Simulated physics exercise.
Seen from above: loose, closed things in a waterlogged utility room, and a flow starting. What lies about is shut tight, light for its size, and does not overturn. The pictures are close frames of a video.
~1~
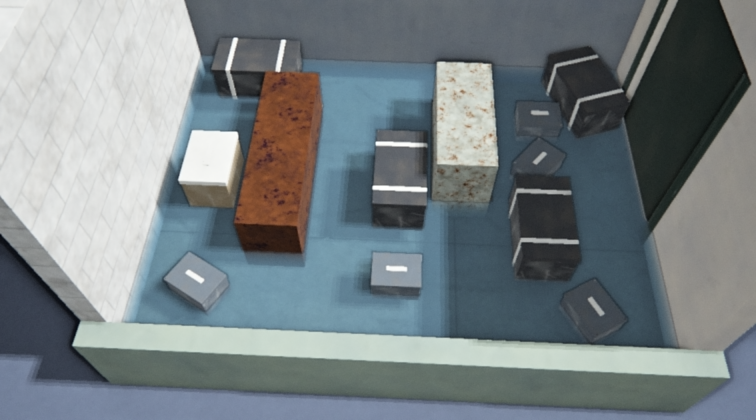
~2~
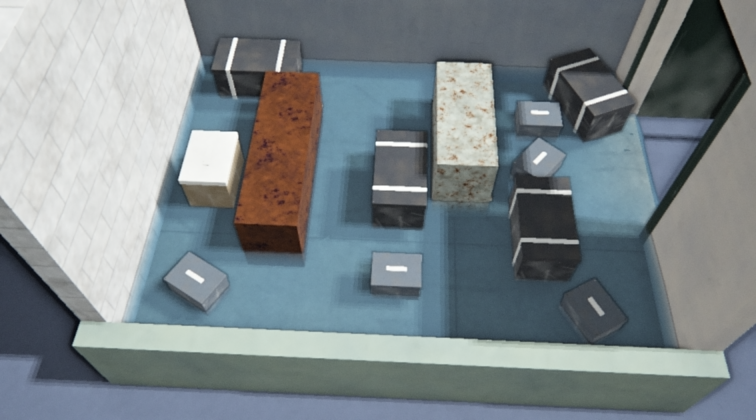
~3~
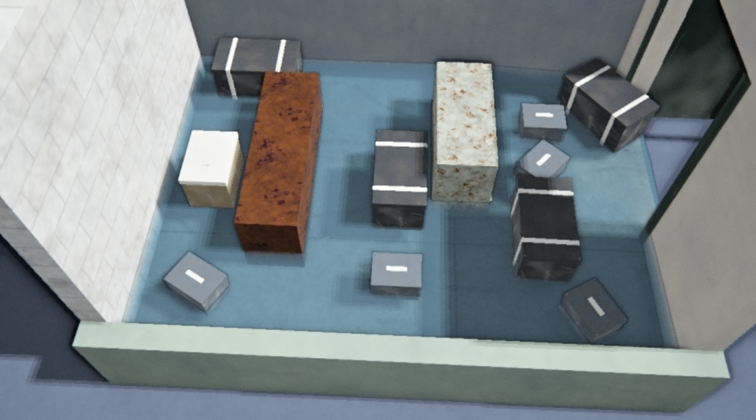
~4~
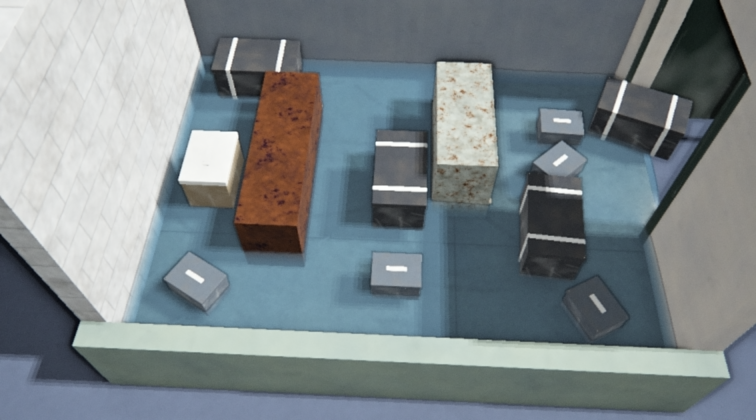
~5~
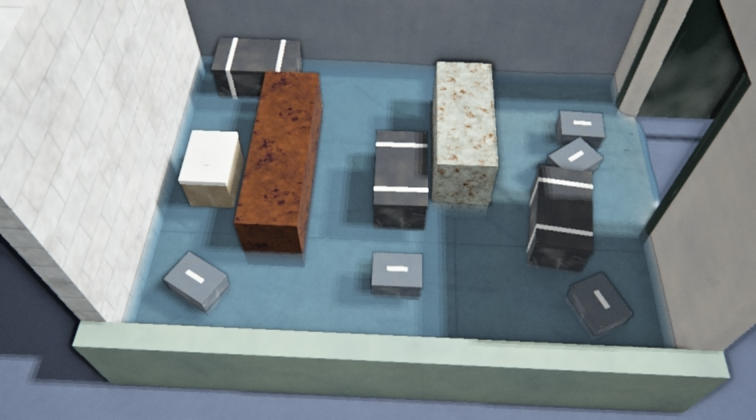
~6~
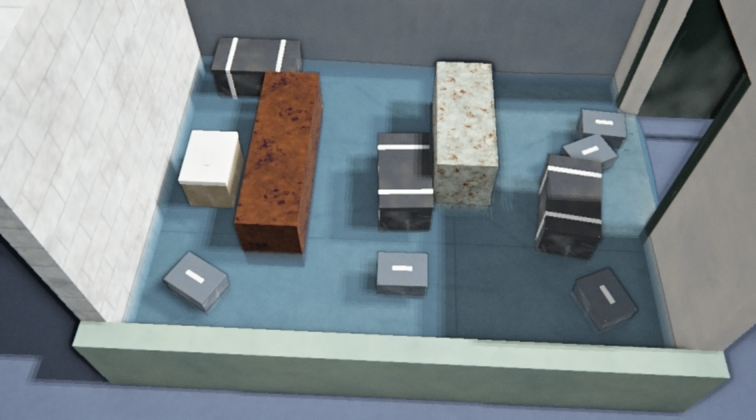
Dark cases with white bands and smaller grey boxes sit in blue water on the floor of a walled room, seen from above by a still camera. A long reddish-brown block and a cream box are at left, a speckled pale block right of centre. The dark door at right opens, the upper-right case turns and slides out of view through the gap, and nearby boxes drift rightward while the left side stays still.
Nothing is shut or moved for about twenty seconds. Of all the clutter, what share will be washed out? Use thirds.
That comes to two thirds or more.
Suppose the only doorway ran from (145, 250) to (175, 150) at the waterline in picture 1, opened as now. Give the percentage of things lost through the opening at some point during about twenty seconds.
Near 40 in a hundred.
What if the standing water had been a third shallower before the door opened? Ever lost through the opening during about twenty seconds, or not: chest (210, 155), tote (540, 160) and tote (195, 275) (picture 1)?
In that order: Kept in, yes, kept in.
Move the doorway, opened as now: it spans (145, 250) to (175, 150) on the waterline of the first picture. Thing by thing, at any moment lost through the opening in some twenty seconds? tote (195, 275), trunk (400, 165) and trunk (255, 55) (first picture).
In that order: Gone, stays, carried outside.
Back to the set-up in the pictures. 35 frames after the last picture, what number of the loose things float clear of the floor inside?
I count 2.
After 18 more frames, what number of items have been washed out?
It comes to 6.
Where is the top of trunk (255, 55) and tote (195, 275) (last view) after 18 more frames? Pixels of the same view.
Around (396, 72) and (412, 289).
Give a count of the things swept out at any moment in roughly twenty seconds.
I count 7.
A moment on, 4 of 10 are out; 6 afloat.
Next, 6 of 10 are out; 4 afloat.
Later, 7 of 10 are out; 2 afloat.
In the end, 7 of 10 are out; 2 afloat.
